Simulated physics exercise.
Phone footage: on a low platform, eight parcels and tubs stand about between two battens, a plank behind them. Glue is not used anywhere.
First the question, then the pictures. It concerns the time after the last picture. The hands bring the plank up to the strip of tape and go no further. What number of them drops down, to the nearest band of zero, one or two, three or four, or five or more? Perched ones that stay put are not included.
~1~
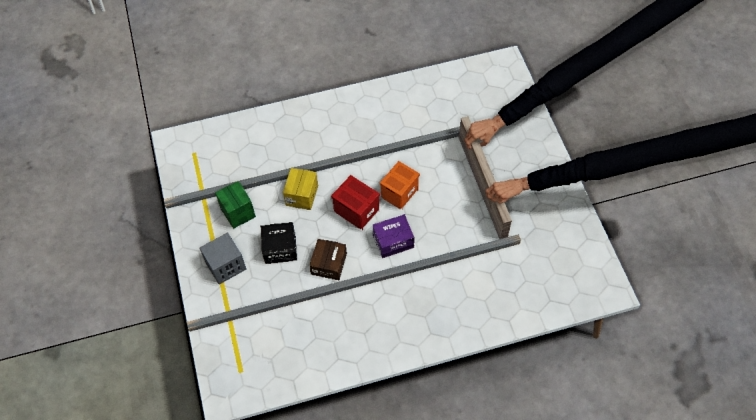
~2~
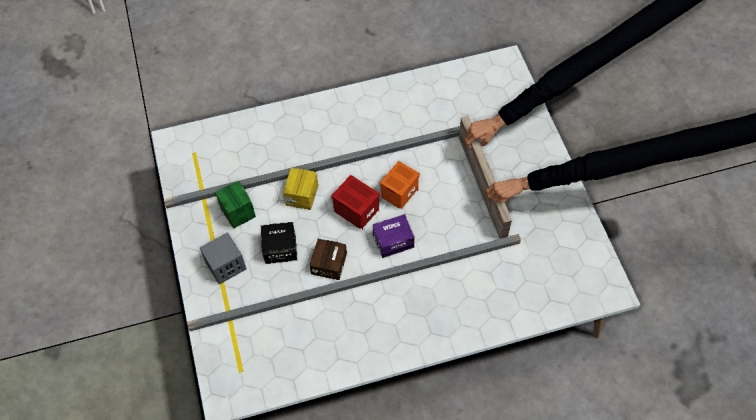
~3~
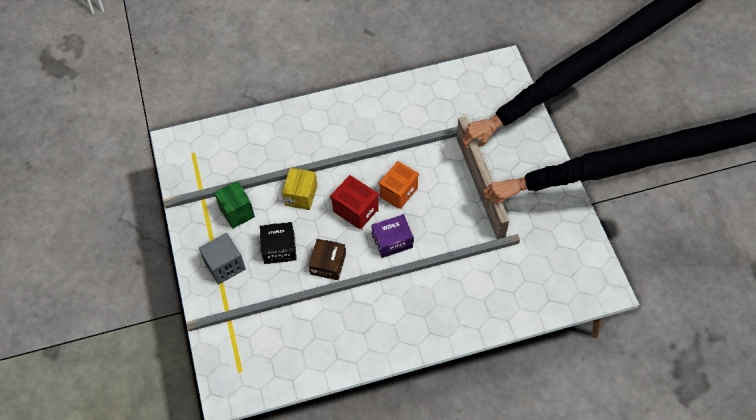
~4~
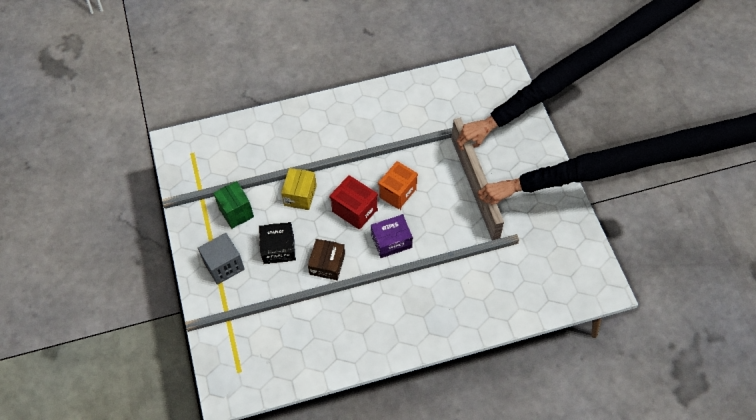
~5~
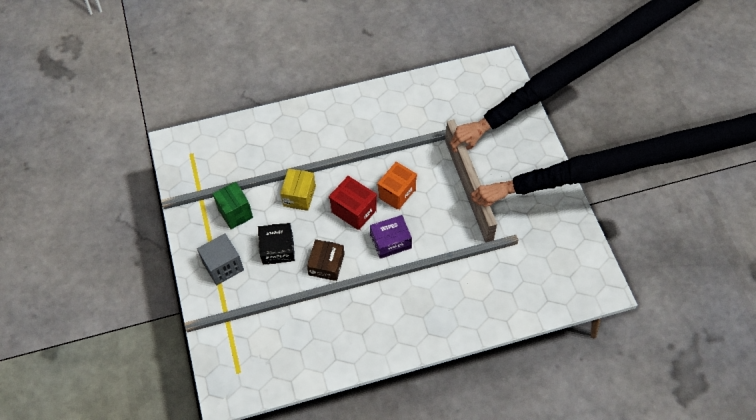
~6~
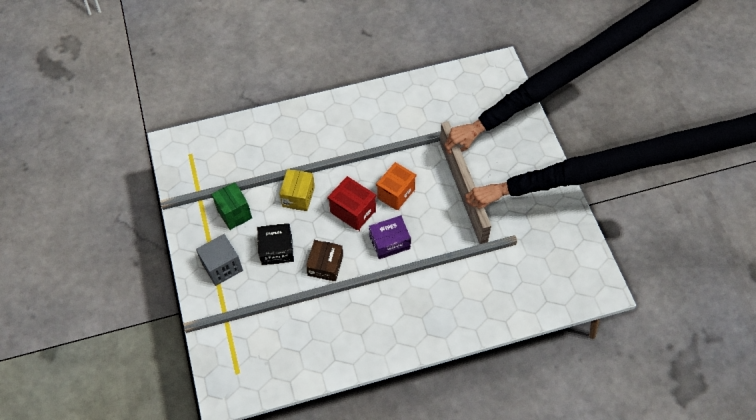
Nearest band: Five or more.
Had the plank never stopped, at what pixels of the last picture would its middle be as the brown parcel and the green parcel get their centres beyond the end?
Brown parcel over the end: About (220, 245). Green parcel over the end: About (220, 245).
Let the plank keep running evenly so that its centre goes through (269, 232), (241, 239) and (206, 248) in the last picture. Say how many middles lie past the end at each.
Respectively, 1, 2 and 5.
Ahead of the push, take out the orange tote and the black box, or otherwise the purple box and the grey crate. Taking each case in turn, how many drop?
Counts - first: 3, second: 2.
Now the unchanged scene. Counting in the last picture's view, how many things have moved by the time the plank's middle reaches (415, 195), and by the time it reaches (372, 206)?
I get 1 at the one place and 3 at the other.
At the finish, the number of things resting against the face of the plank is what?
All in all, 3.
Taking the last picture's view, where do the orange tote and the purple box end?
About (186, 238), and the other about (200, 288).
A little later, none off yet; grey crate at rest near (220, 260); green parcel at rest near (232, 206); black box at rest near (276, 244).
Next, none off yet; grey crate shifted about its own width near (191, 262); green parcel at rest near (232, 206); black box shifted well along near (225, 267).
When it is over, the number that fall off is five or more; down, red tote, brown parcel, black box, green parcel and grey crate.
